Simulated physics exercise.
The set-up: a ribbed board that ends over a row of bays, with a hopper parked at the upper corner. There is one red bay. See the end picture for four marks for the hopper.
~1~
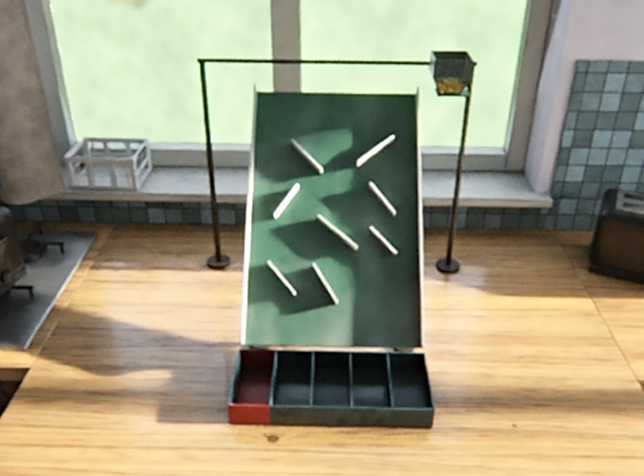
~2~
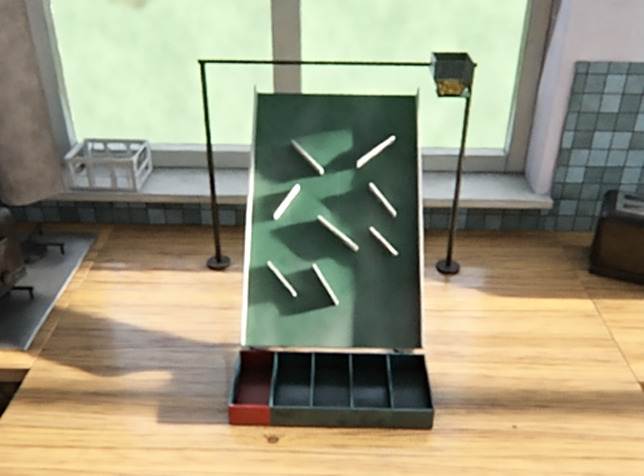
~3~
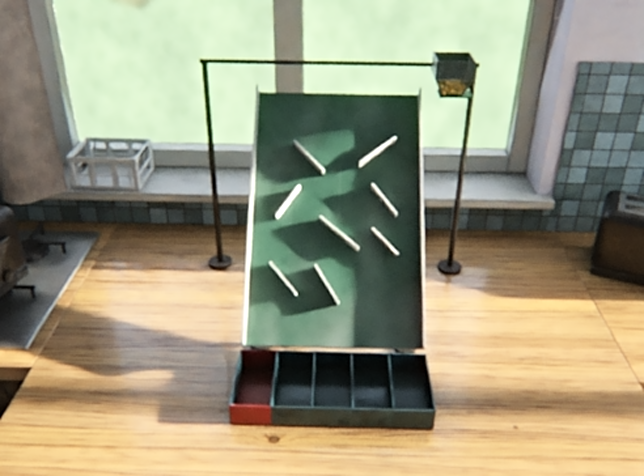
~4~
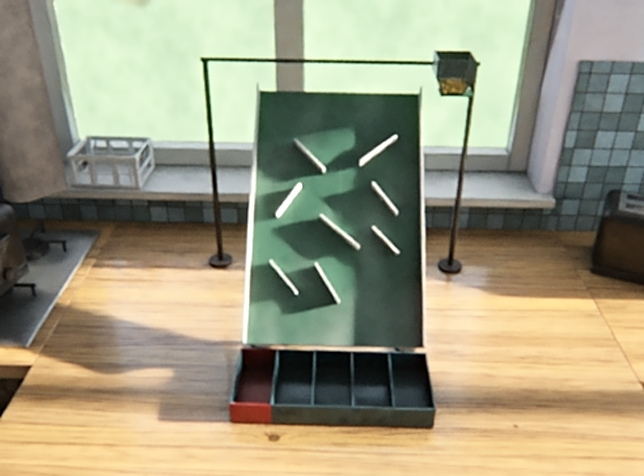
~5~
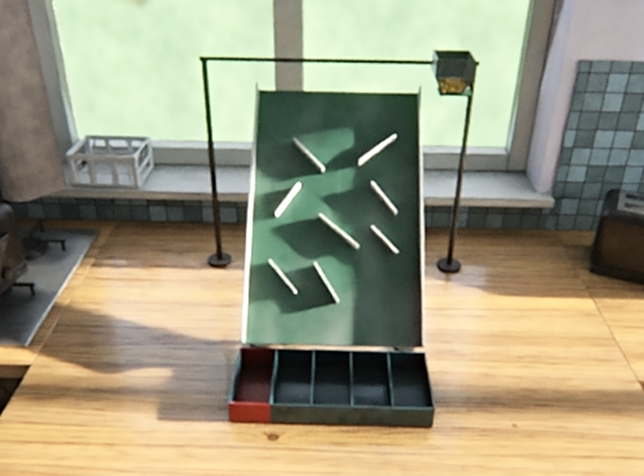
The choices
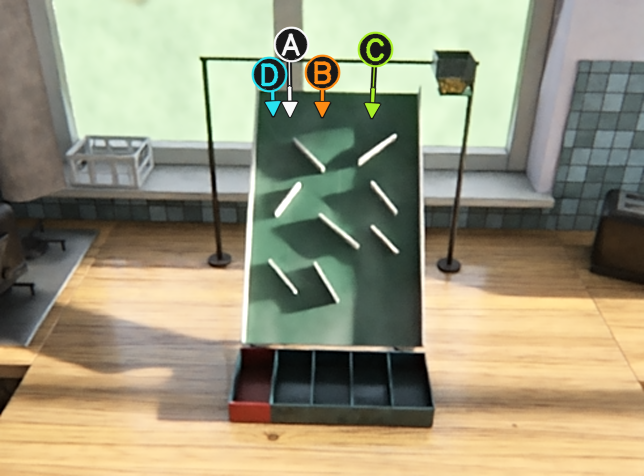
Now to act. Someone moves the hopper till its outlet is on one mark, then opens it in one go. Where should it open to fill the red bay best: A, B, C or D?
D beats the others.
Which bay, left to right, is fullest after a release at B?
The fifth.
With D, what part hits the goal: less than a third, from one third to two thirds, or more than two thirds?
Mark D gives more than two thirds.
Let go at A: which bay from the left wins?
The first from the left.
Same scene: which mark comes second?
That is mark A.
On the marked copy, mark A meets the board at (289, 111); mark B meets the board at (322, 111); mark C meets the board at (371, 112); mark D meets the board at (273, 110).
With A, roughly two thirds in the red bay, roughly a quarter in other bays, about a tenth outside the box.
With B, not one piece in the red bay, almost all in other bays.
With C, just a few in the red bay, almost all in other bays, about a tenth outside the box.
With D, the larger part in the red bay, about a tenth in other bays, about a tenth outside the box.
